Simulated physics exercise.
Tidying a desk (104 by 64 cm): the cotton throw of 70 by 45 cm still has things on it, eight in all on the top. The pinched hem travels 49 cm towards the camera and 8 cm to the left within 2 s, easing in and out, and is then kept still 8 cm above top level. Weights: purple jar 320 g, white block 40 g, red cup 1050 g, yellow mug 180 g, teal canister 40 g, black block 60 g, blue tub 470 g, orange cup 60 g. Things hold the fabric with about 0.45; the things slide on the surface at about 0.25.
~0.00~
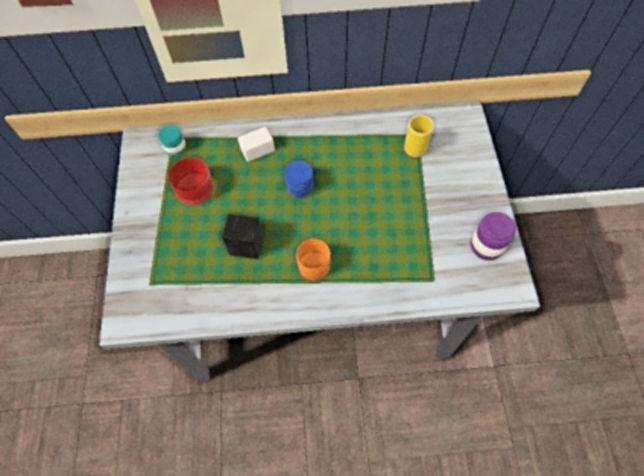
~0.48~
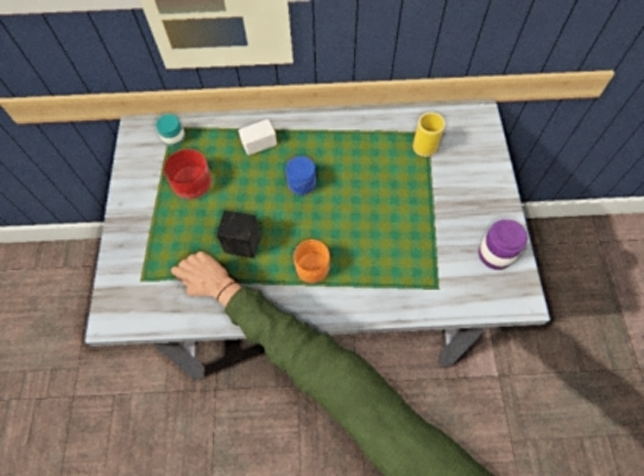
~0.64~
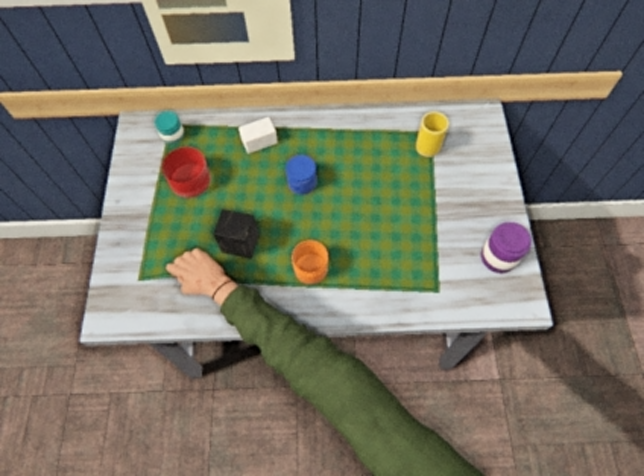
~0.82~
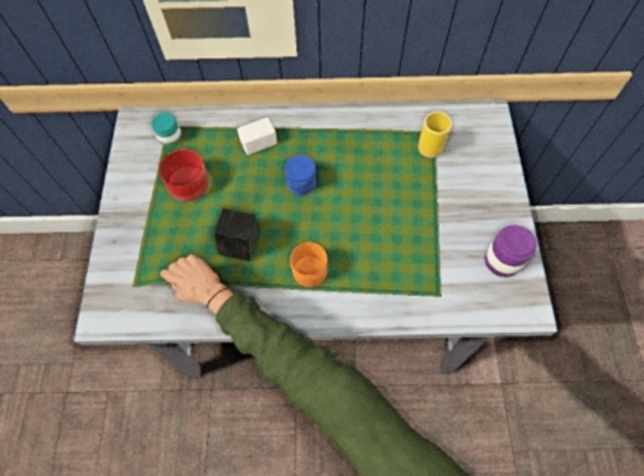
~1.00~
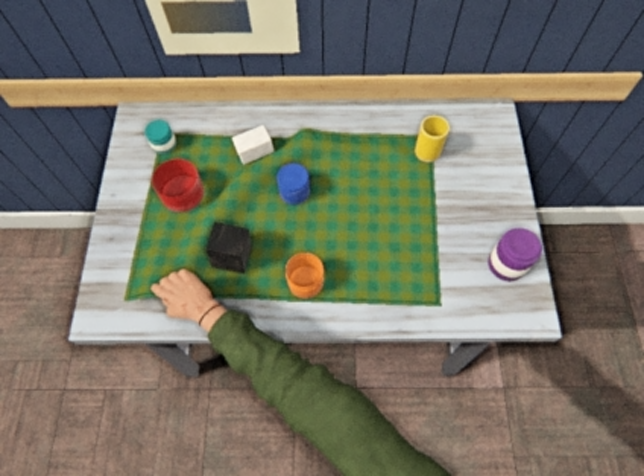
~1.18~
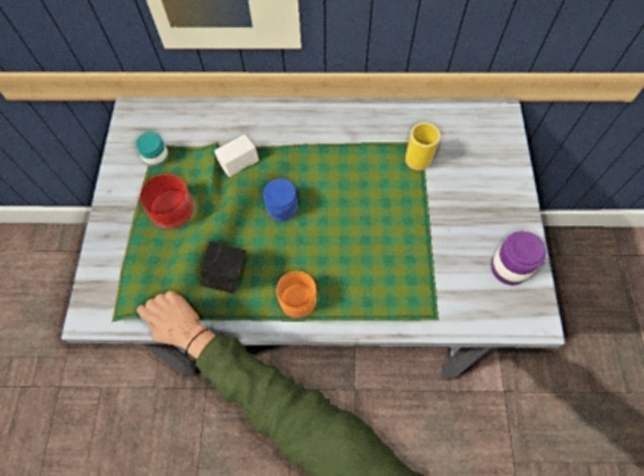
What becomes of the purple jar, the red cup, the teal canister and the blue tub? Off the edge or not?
In order: The purple jar stays on; the red cup drops off; the teal canister falls off; the blue tub goes over the edge.
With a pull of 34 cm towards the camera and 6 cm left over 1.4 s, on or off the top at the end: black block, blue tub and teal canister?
Then: Black block falls off, blue tub remains, teal canister remains.
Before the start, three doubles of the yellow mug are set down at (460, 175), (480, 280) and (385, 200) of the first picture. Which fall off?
In turn: Stays on, stays on, goes over.
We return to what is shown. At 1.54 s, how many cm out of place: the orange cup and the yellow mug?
About: Orange cup 15 cm, yellow mug 15 cm.
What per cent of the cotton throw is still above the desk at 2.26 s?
About 20 per cent.
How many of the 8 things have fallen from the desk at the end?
6 of them.
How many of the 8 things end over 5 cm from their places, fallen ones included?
That makes 7.
By 1.5 s, 85 % of the cotton throw is still over the top; teal canister 24 cm off its start, red cup 24 cm off its start, blue tub 20 cm off its start.
By 1.9 s, 55 % of the cotton throw is still over the top; red cup 39 cm off its start, teal canister 38 cm off its start, blue tub 36 cm off its start.
By 2.3 s, 20 % of the cotton throw is still over the top; teal canister 58 cm off its start at (45, 338), red cup over the edge, blue tub over the edge.
By 2.6 s, 0 % of the cotton throw is still over the top; teal canister over the edge, blue tub over the edge, red cup over the edge.
By 4.2 s, 0 % of the cotton throw is still over the top; teal canister over the edge, blue tub over the edge, red cup over the edge, purple jar 0 cm off its start at (528, 247).
